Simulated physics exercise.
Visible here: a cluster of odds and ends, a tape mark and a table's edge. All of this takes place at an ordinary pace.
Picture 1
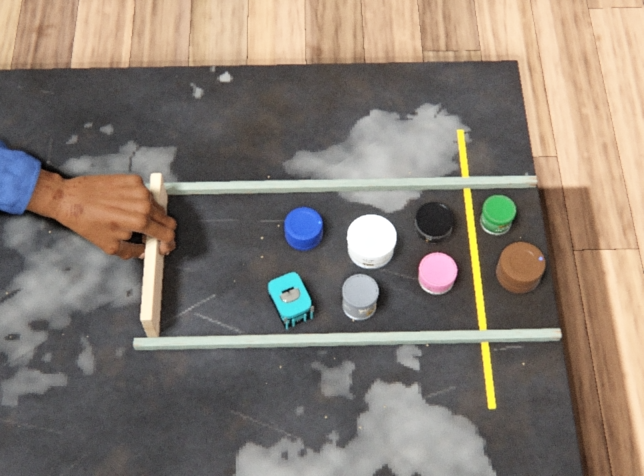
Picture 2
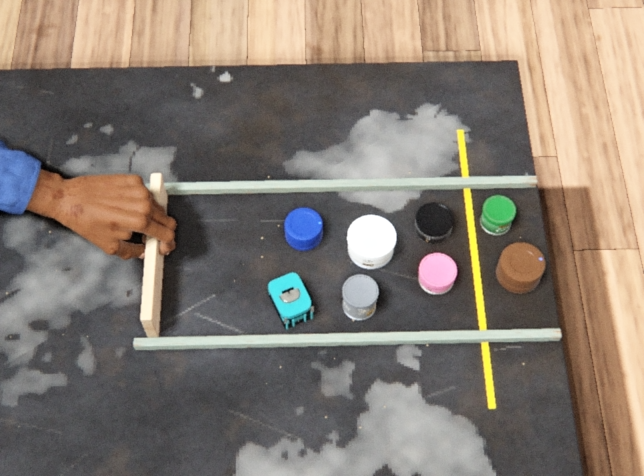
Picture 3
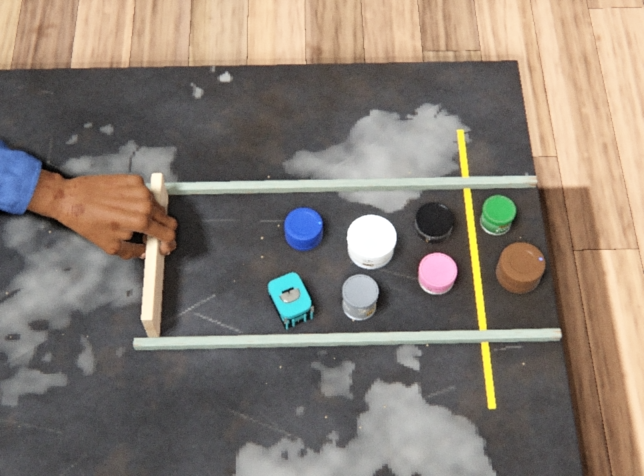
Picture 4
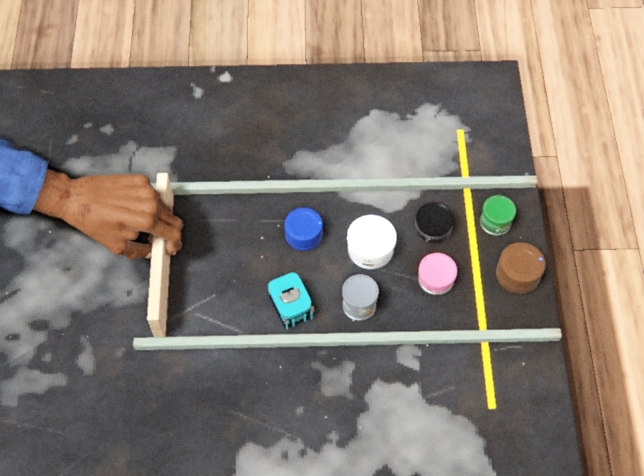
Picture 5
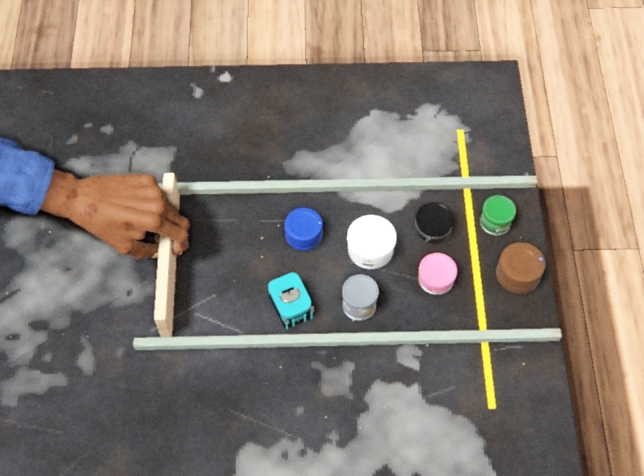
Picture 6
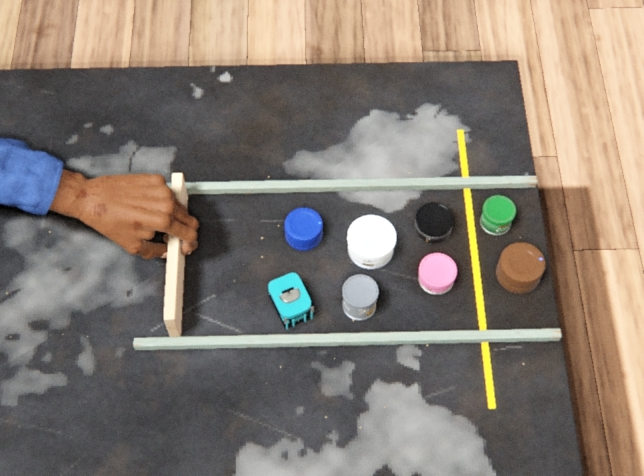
A pale wooden board, held upright by a hand in a blue sleeve, rests still at the left end of two parallel rails. The hand then slides it slowly a short way right, while the blue, white, black, pink, grey, green and brown containers and the turquoise case ahead stay put.
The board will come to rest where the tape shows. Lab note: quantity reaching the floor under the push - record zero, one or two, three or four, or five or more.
The number going over the end will be just one or two.
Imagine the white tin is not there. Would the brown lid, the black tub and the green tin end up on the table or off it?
Well, the brown lid is still there, the black tub is still there, and the green tin winds up down.
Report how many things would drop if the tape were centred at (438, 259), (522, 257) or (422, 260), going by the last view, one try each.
Result per try: 0; 5; 0.
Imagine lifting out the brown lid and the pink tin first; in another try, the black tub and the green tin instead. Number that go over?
Try one: 1; try two: 1.
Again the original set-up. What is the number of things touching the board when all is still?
Number: 3.
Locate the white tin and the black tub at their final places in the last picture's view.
I'd put one close to (499, 249) and the other close to (525, 223).
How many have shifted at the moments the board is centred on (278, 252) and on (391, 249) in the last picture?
Moved so far: 1, later 6.
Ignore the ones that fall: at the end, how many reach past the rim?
As for overhanging, the count is 0.
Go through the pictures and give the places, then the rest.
In the first frame, brown lid (520, 268); green tin (498, 216); black tub (434, 223); board (155, 254); tape (475, 258).
In the second frame, green tin (498, 216); board (155, 254).
In the third frame, black tub (434, 223); turquoise case (290, 301).
In the fourth frame, brown lid (520, 268); pink tin (437, 274).
In the fifth frame, green tin (498, 216); white tin (371, 243).
In the sixth frame, brown lid (520, 268); green tin (498, 216); black tub (434, 223); board (176, 254); tape (475, 258).
A little later, none off yet; brown lid at rest near (520, 268); green tin at rest near (498, 216); black tub at rest near (434, 223).
When it is over, the number that fall off is one or two; down, green tin and brown lid.
